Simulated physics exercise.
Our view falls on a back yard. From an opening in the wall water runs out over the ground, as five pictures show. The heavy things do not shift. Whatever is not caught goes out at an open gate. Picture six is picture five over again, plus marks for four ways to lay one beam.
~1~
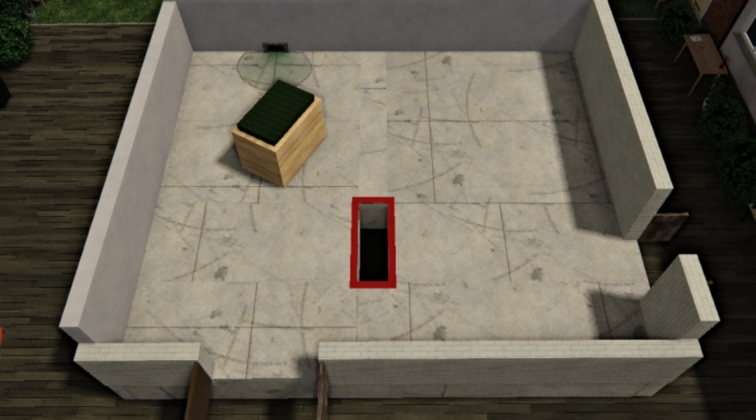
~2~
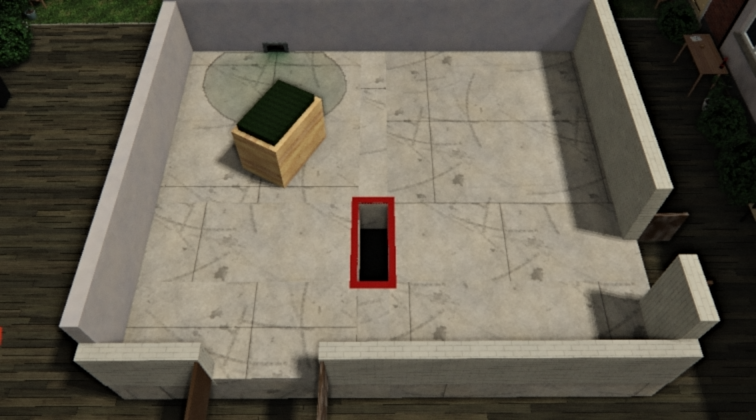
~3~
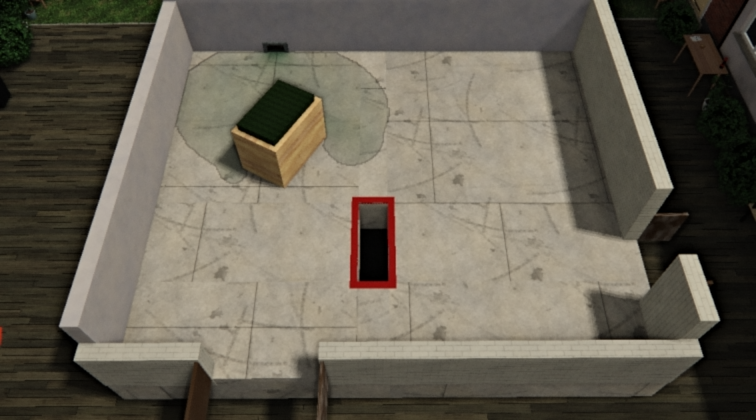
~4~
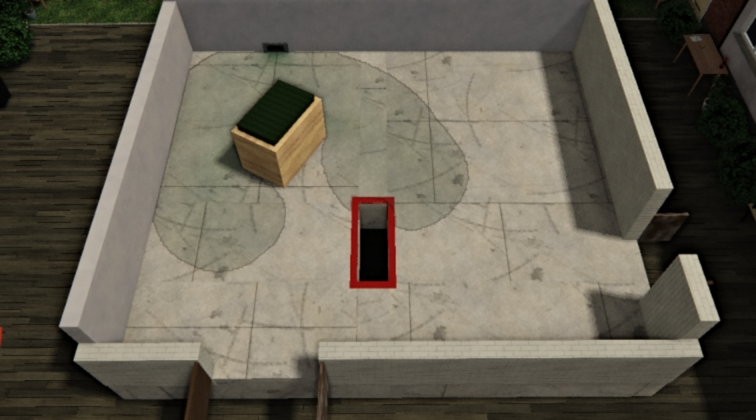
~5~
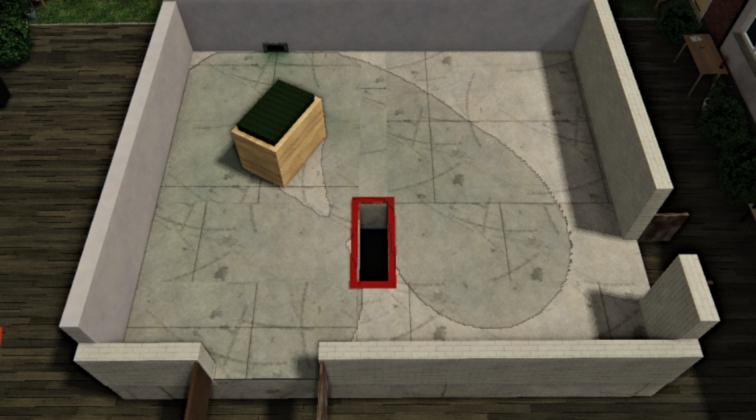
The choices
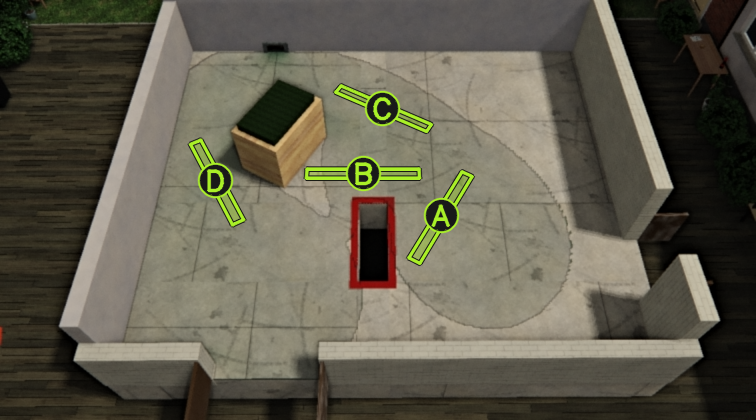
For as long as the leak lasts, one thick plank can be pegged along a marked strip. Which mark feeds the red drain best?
A beats the others.
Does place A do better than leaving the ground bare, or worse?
Better.
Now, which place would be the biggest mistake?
That is place B.
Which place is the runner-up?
Here it is place D.
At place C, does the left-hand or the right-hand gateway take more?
The right one.
On the marked copy, A from (414, 260) to (467, 174); B from (306, 173) to (419, 173); C from (338, 89) to (428, 127); D from (195, 142) to (238, 222).
For place A, about 30 % of the stream runs into the red drain, about 67 % out by the gates.
For place B, about 3 % of the stream runs into the red drain, about 92 % out by the gates.
For place C, about 11 % of the stream runs into the red drain, about 86 % out by the gates.
For place D, about 22 % of the stream runs into the red drain, about 75 % out by the gates.
